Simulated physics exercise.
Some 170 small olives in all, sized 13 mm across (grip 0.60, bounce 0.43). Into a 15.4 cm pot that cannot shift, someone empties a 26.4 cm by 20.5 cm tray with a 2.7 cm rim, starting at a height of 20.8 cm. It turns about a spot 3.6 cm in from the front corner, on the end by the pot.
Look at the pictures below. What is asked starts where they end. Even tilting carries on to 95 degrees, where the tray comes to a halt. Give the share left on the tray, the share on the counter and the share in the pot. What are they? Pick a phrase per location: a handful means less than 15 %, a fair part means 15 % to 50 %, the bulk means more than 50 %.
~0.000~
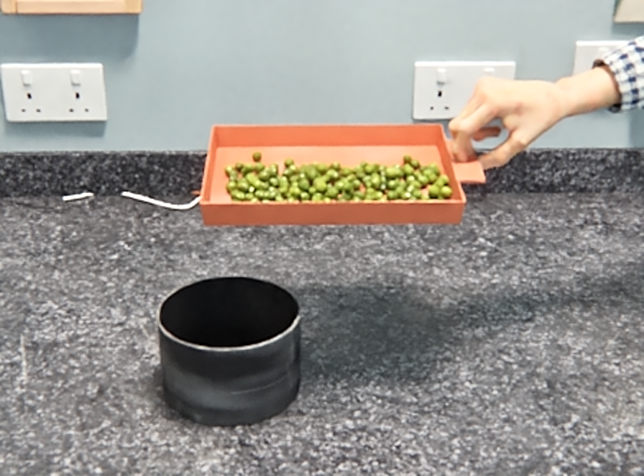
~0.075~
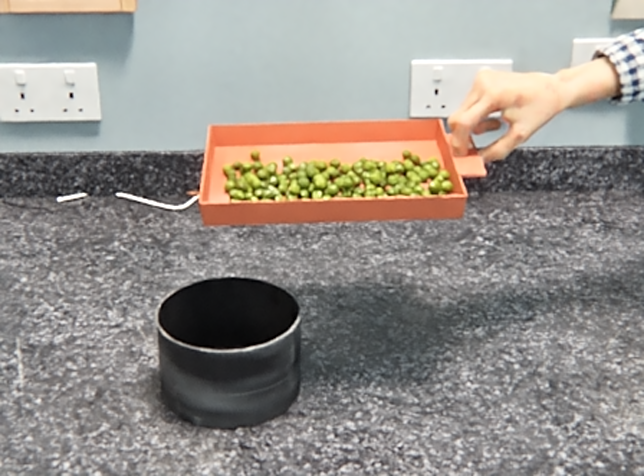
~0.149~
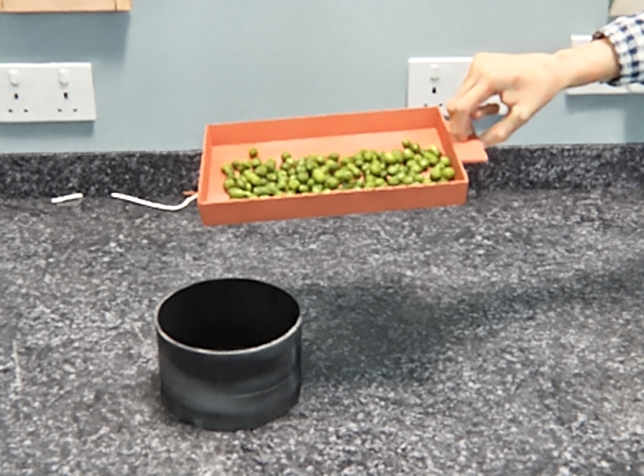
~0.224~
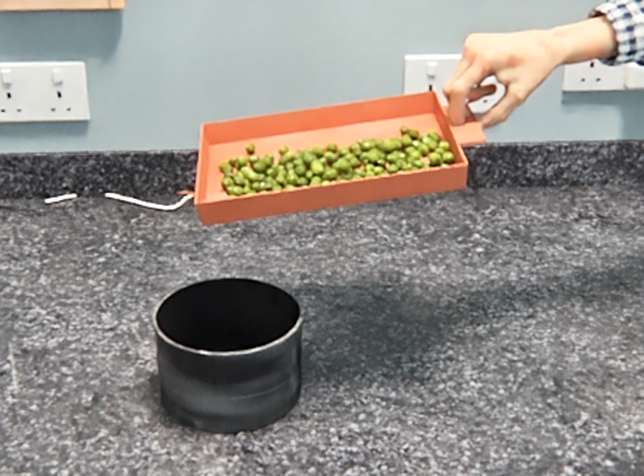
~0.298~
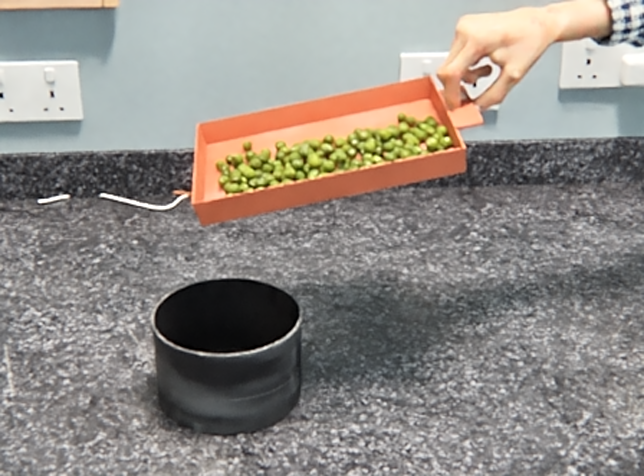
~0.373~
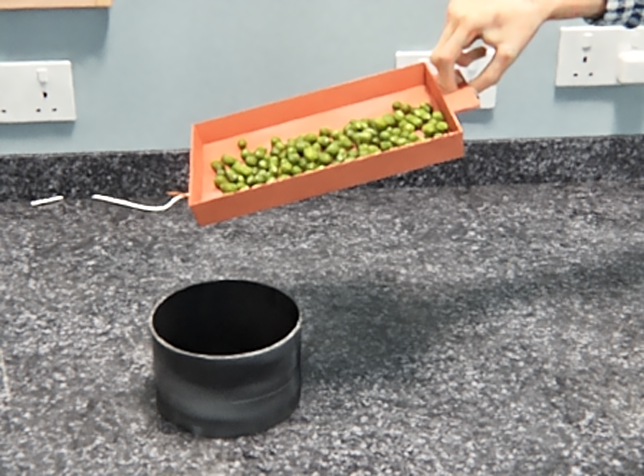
Left on the tray: A handful, counter: The bulk, pot: A handful.
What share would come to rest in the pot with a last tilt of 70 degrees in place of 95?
About 0 in a hundred would end up in the pot.
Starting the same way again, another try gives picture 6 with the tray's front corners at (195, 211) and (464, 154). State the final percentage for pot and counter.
Final per cent - pot 45, counter 50.
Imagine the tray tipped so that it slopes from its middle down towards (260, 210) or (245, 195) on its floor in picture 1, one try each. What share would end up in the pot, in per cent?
Approximately 35 percent, then 20 percent.
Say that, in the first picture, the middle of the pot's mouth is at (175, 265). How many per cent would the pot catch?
Estimate: ~ 75 %.
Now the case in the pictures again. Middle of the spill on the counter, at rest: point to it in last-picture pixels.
(120, 342).
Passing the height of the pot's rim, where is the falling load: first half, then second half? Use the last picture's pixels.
(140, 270) or so first, later (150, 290).
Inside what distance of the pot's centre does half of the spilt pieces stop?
Some 18 cm, give or take.
Then, at 1.18 s, tilt 52 degrees; the tray holds 100 %, the pot 0 %.
After 1.72 s, tilt 77 degrees; the tray holds 100 %, the pot 0 %.
Then, at 2.32 s, tilt 95 degrees; the tray holds 55 %, the pot 0 %.
In the end, at 3.7 s, tray 0 %, counter 95 %, pot 5 %.
